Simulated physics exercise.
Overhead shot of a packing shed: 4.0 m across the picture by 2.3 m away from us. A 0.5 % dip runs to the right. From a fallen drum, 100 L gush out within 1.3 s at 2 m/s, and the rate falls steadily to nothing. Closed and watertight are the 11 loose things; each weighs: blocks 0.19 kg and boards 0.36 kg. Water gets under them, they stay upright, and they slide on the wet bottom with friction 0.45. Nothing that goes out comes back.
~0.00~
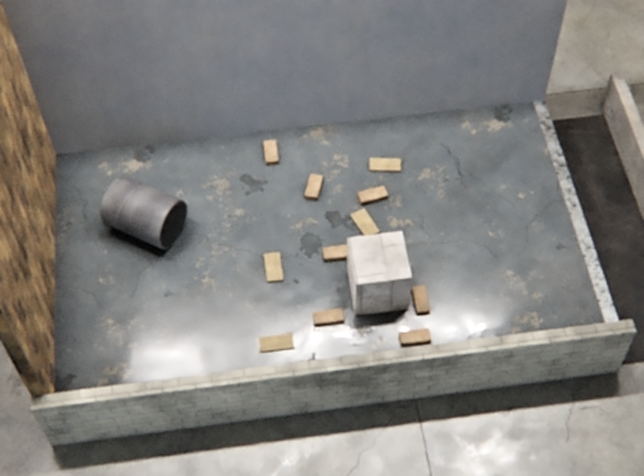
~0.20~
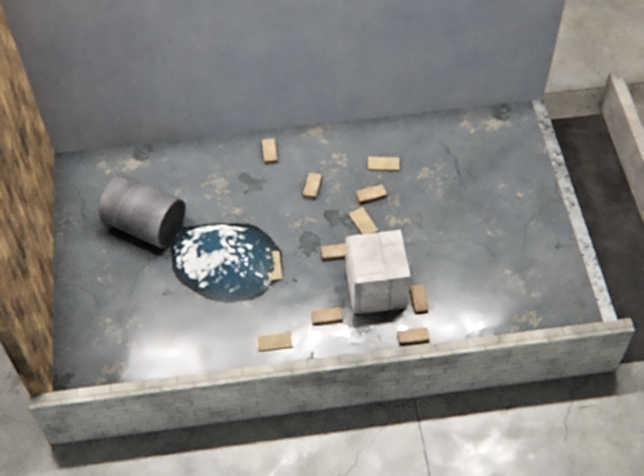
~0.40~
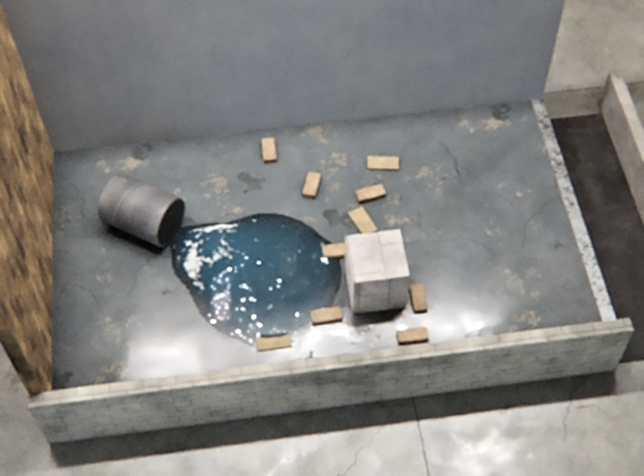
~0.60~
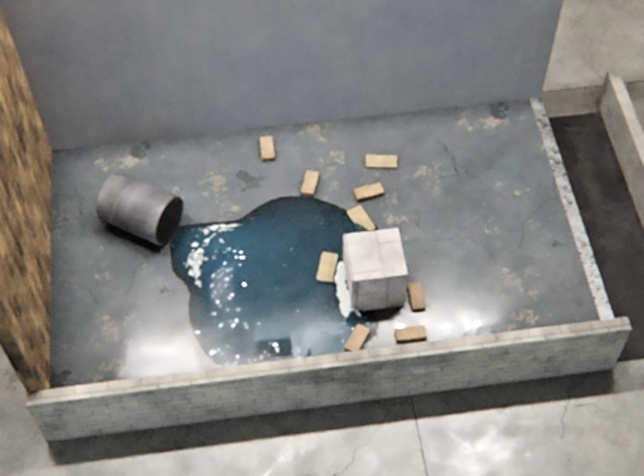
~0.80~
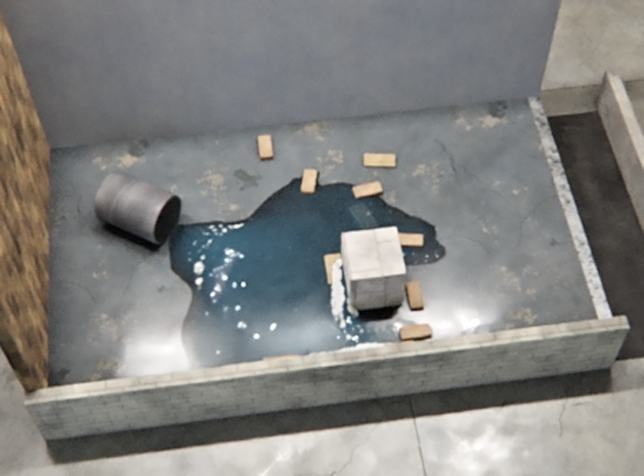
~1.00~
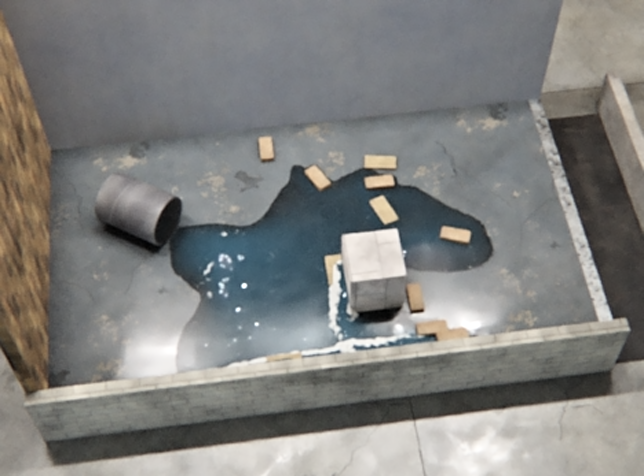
We see dark blue liquid spread from the mouth of a fallen drum across a grey floor, reaching a pale block and the front board, then flowing around the block as several small wooden pieces shift and drift rightward.
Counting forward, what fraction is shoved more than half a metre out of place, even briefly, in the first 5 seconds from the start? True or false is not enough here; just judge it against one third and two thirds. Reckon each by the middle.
It lies at or above the upper mark.
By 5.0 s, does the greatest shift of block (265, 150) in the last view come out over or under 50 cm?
Result: Stays within.
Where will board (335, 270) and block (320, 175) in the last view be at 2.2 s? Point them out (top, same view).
Roughly (349, 234), then roughly (341, 151).
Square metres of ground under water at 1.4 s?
The covered patch comes to about 4.0 m2.
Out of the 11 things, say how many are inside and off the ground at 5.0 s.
I'd say 0 of them.
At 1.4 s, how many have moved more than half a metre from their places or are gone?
That would be 5.
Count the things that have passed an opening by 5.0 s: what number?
I make it 4.
After 1.4 s 5 of 11 are over 50 cm from their spots; 4 afloat.
After 2.2 s 6 of 11 are over 50 cm from their spots; 3 afloat.
After 3.5 s 8 of 11 are over 50 cm from their spots; 0 afloat.
After 5.0 s 8 of 11 are over 50 cm from their spots, and 8 have been at some point; 0 afloat.
